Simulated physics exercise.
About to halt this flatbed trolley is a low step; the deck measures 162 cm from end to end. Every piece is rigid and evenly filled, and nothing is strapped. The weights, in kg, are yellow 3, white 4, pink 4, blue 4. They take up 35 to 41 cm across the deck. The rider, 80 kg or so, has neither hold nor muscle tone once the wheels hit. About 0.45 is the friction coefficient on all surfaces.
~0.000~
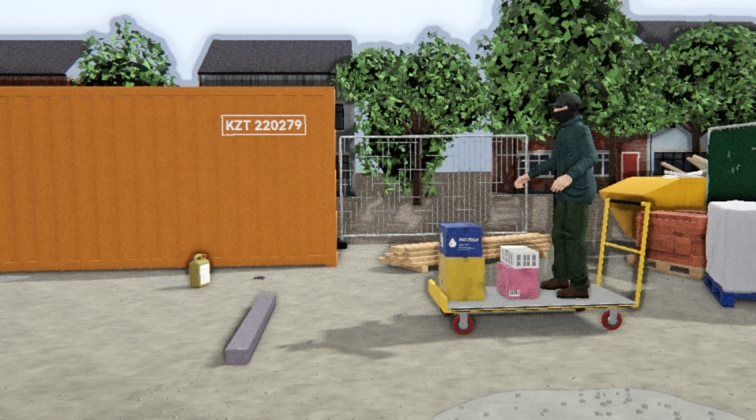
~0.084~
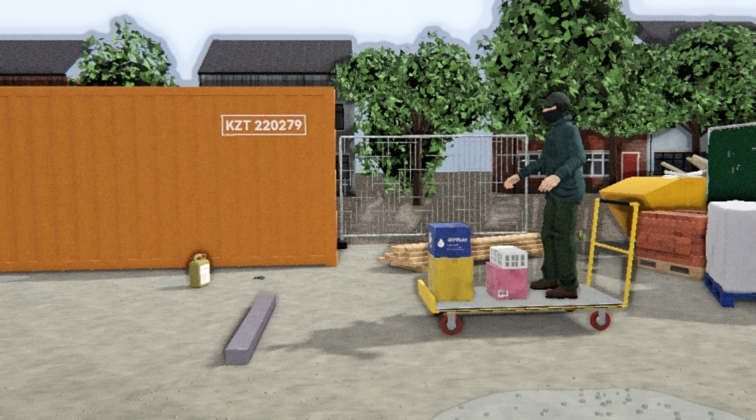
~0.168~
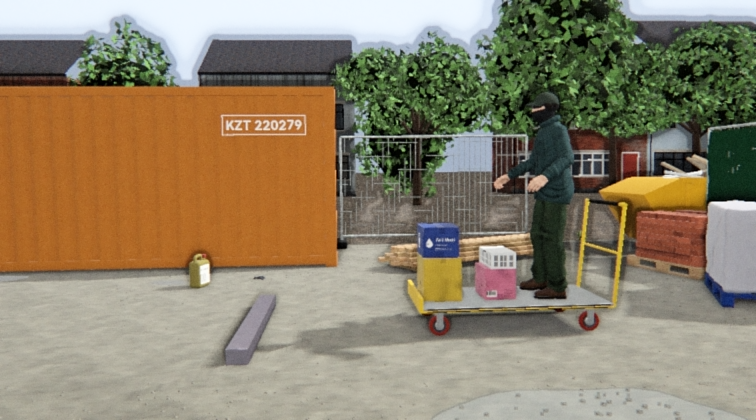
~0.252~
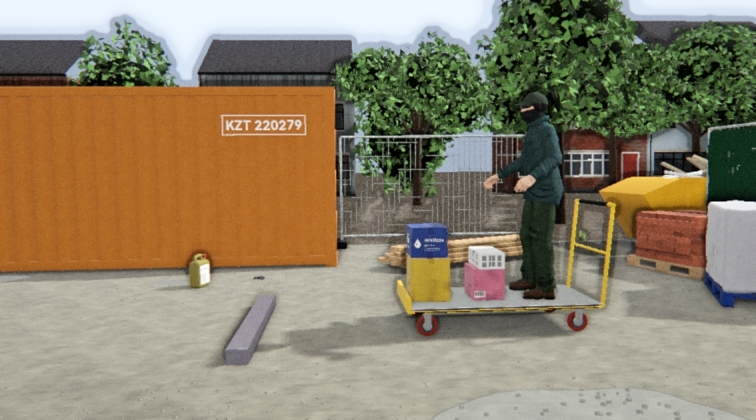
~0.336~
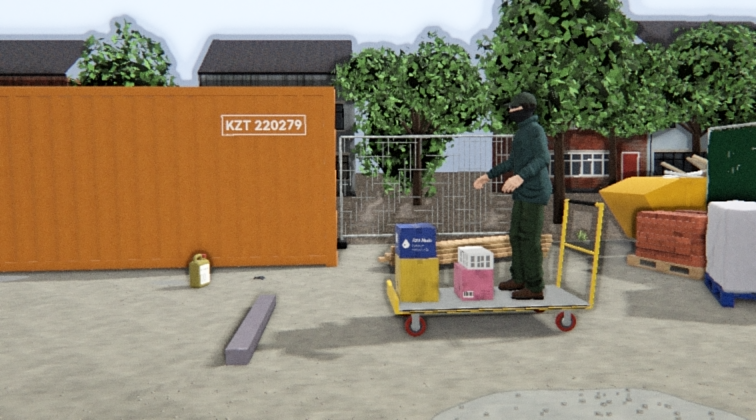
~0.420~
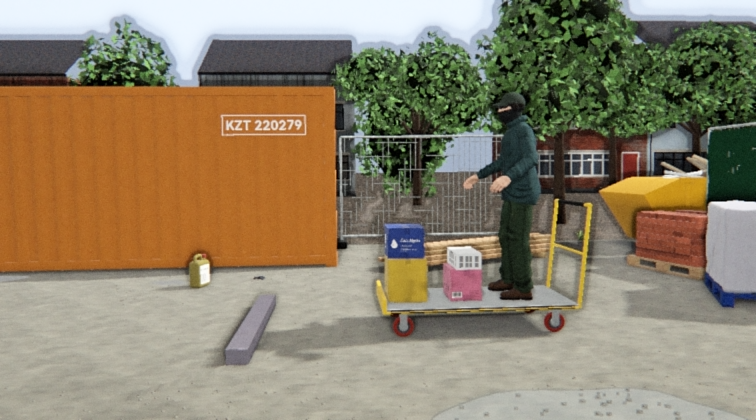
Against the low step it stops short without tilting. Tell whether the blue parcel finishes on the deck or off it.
Off it.
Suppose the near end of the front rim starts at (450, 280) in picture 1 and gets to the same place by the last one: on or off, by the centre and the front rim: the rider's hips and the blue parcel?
Then hips on, blue off.
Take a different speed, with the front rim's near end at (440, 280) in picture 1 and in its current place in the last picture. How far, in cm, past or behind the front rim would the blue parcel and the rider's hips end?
Blue: 20 cm past; hips: 80 cm behind.
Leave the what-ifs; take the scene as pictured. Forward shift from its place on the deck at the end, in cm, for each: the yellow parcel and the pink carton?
Ahead by: Yellow 5, pink 25 (cm).
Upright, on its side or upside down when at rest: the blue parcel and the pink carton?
The blue one ends wrong way up and the pink one right way up.
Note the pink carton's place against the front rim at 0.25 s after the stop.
Around 60 cm short of the front rim.
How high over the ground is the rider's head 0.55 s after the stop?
Height: Approx. 80 cm up.
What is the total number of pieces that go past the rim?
1.
The wheels strike at 1.34 s.
After 1.59 s the blue parcel is 5 cm behind the rim, tilted 5°, near (257, 244) in the last picture's view.
After 1.89 s the blue parcel is 3 cm behind the rim, tilted 20°, near (255, 243) in the last picture's view.
After 2.34 s the blue parcel is 9 cm past the rim, tilted 60°, near (242, 252) in the last picture's view.
When all is still (3.3 s), past the rim, blue parcel; behind it, yellow parcel, white crate, pink carton and the rider's hips.
